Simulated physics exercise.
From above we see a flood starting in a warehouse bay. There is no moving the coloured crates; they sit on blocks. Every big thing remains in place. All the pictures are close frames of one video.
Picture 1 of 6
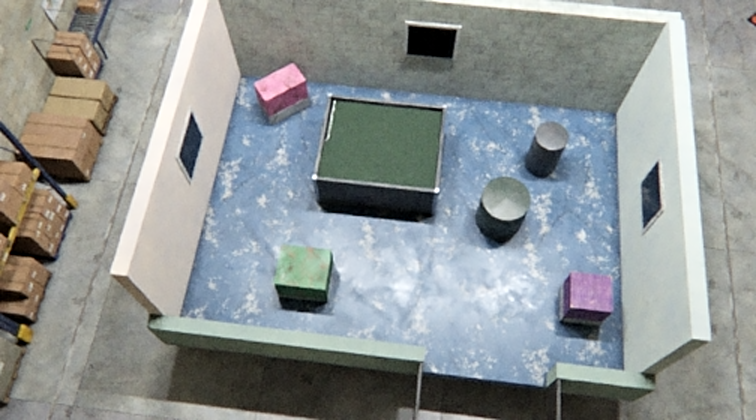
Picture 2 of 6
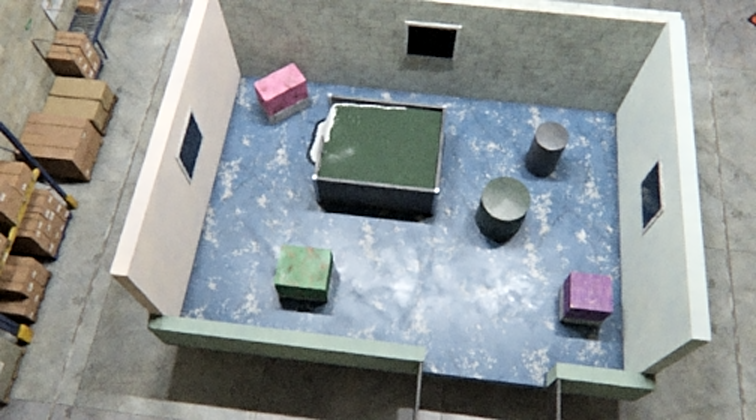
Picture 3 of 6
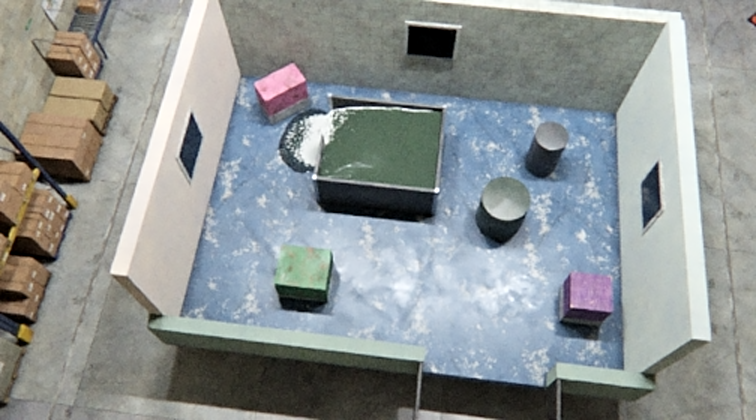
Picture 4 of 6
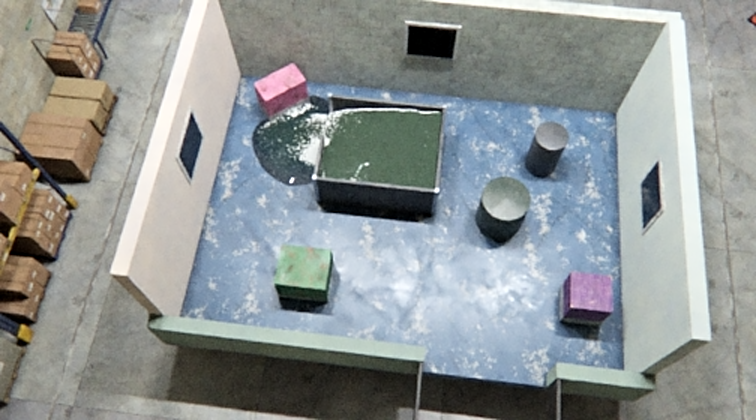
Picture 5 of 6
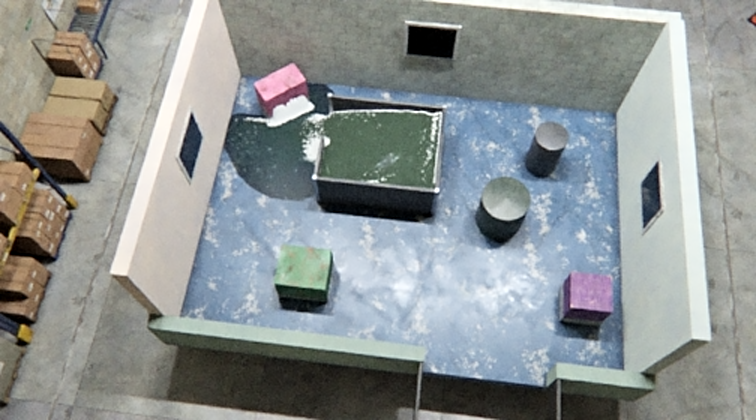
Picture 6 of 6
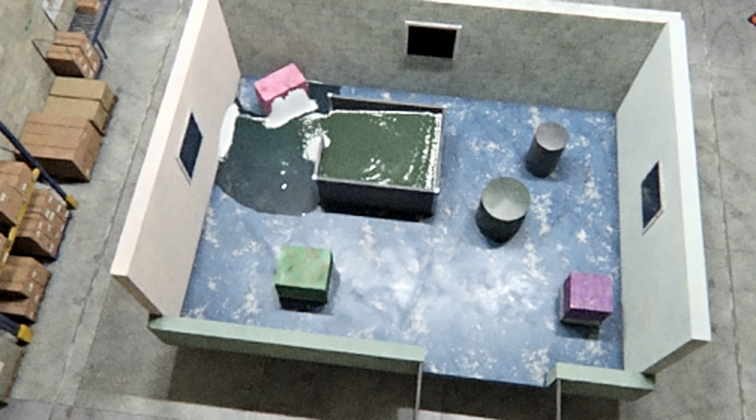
A large dark tank leaks green water from its left side, which spreads around the pink crate.
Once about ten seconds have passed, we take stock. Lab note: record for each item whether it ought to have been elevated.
Result - pink crate: Wetted, should be elevated; green crate: Wetted, should be elevated; purple crate: Dry, no change needed.
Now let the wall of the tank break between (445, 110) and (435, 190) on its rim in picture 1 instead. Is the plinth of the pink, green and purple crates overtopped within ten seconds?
In my view the pink crate is never reached; as for the green crate, it gets reached; the purple crate gets reached.
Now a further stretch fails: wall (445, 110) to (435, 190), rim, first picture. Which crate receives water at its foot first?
The purple one.
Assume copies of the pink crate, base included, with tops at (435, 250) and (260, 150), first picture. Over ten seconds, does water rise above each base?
In the listed order, the first crate remains untouched while the second gets reached.
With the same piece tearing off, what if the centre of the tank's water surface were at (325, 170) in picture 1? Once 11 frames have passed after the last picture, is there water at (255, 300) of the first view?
By then that patch is drenched.
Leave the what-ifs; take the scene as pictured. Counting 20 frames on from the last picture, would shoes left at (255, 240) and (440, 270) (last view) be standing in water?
First spot inundated, second spot spared.
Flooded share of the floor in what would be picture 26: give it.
I reckon 50 per cent or so.
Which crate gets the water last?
From the pictures, the one in purple.
A moment on, water covers 15 % of the floor; the pink crate water round its plinth, the green crate water round its plinth, the purple crate not reached.
Next, water covers 30 % of the floor; the pink crate water round its plinth, the green crate water round its plinth, the purple crate not reached.
Then, water covers 50 % of the floor; the pink crate water round its plinth, the green crate water round its plinth, the purple crate not reached.
Later, water covers 90 % of the floor; the pink crate water round its plinth, the green crate water round its plinth, the purple crate water round its plinth.
In the end, water covers 100 % of the floor; the pink crate was topped, the green crate was topped, the purple crate stayed above the water.
